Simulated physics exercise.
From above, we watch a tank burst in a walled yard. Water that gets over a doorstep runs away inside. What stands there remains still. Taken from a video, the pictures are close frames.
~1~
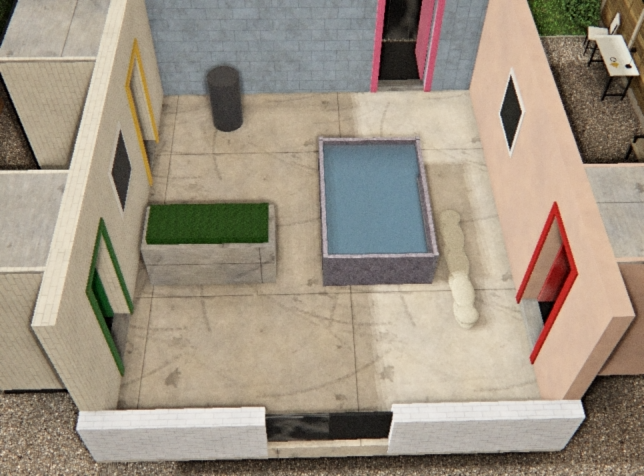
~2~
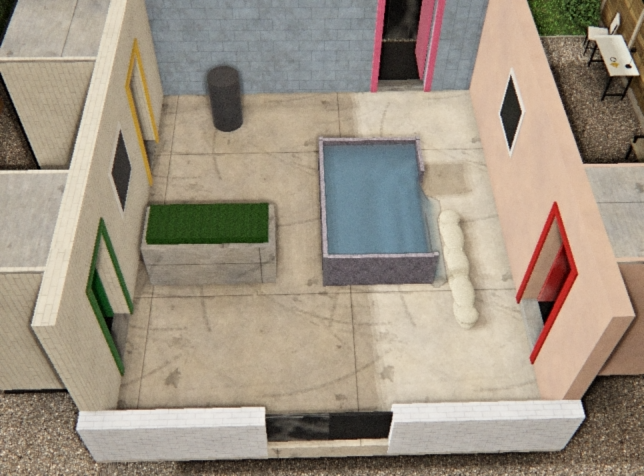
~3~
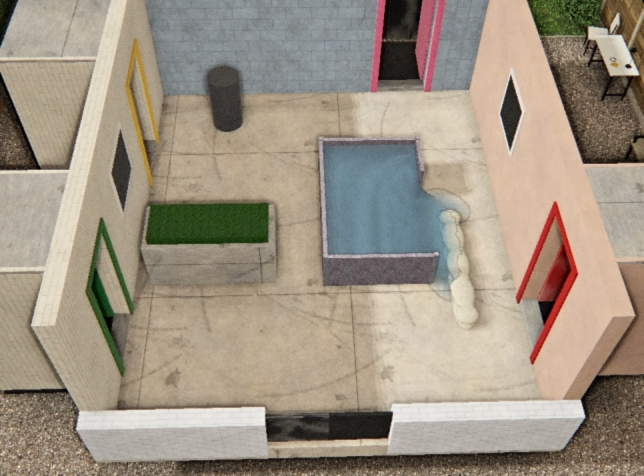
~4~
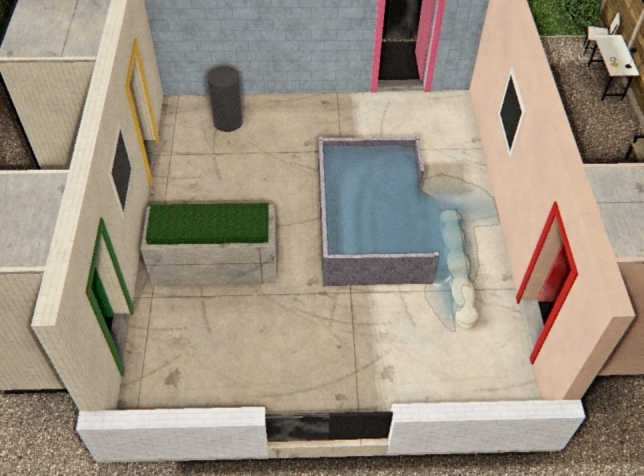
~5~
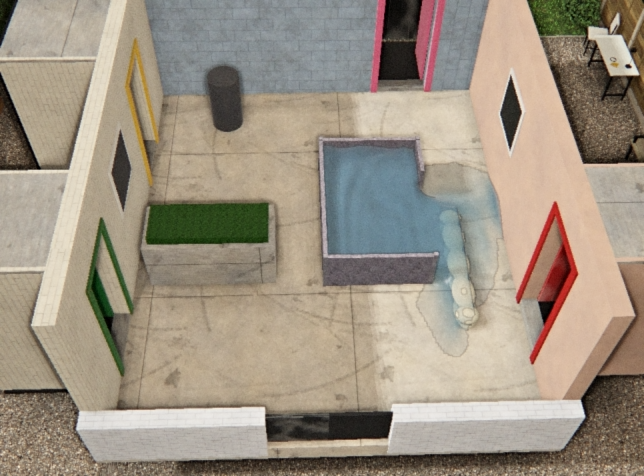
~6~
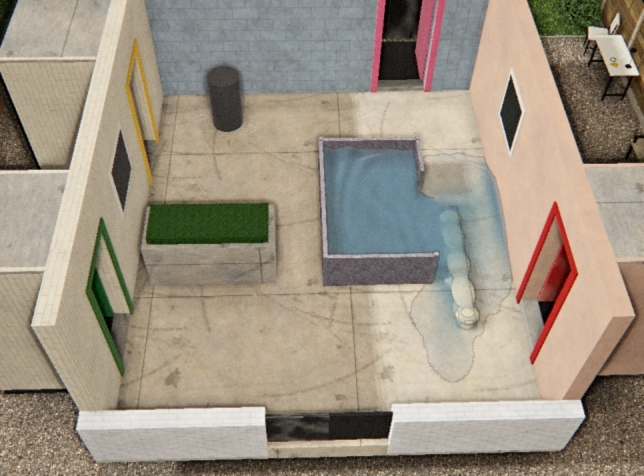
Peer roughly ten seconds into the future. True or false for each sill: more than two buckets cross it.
Pink door - true; green door - true; red door - false; yellow door - false.
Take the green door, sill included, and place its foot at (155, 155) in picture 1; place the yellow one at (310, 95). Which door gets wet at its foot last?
My answer: The one in green.
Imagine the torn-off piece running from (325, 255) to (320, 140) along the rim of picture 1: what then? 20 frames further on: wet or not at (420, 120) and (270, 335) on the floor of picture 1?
Taking the two points in order, the first is left dry and the second is waterlogged.
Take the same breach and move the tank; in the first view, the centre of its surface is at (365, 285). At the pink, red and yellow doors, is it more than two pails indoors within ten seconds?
The pink door exceeds the limit; the red door exceeds the limit; the yellow door stays within the limit.
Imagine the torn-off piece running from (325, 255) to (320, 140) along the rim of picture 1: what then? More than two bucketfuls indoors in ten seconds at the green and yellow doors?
Green: Above the mark; yellow: Above the mark.
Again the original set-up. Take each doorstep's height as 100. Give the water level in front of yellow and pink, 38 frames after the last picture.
Roughly 70 % and 130 %, respectively.
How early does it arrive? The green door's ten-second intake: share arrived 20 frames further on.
Result: 0 % of the ten-second total.
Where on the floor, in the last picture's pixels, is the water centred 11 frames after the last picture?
I'd mark it close to (417, 233).
A moment on, water covers 25 % of the floor; the pink door not reached, the green door not reached, the red door wet at the sill, nothing in, the yellow door not reached.
Next, water covers 35 % of the floor; the pink door wet at the sill, nothing in, the green door not reached, the red door wet at the sill, nothing in, the yellow door not reached.
Then, water covers 50 % of the floor; the pink door over two buckets in, the green door not reached, the red door wet at the sill, nothing in, the yellow door not reached.
Later, water covers 85 % of the floor; the pink door over two buckets in, the green door under two buckets in, the red door wet at the sill, nothing in, the yellow door wet at the sill, nothing in.
In the end, water covers 95 % of the floor; the pink door over two buckets in, the green door far over two buckets in, the red door wet at the sill, nothing in, the yellow door wet at the sill, nothing in.
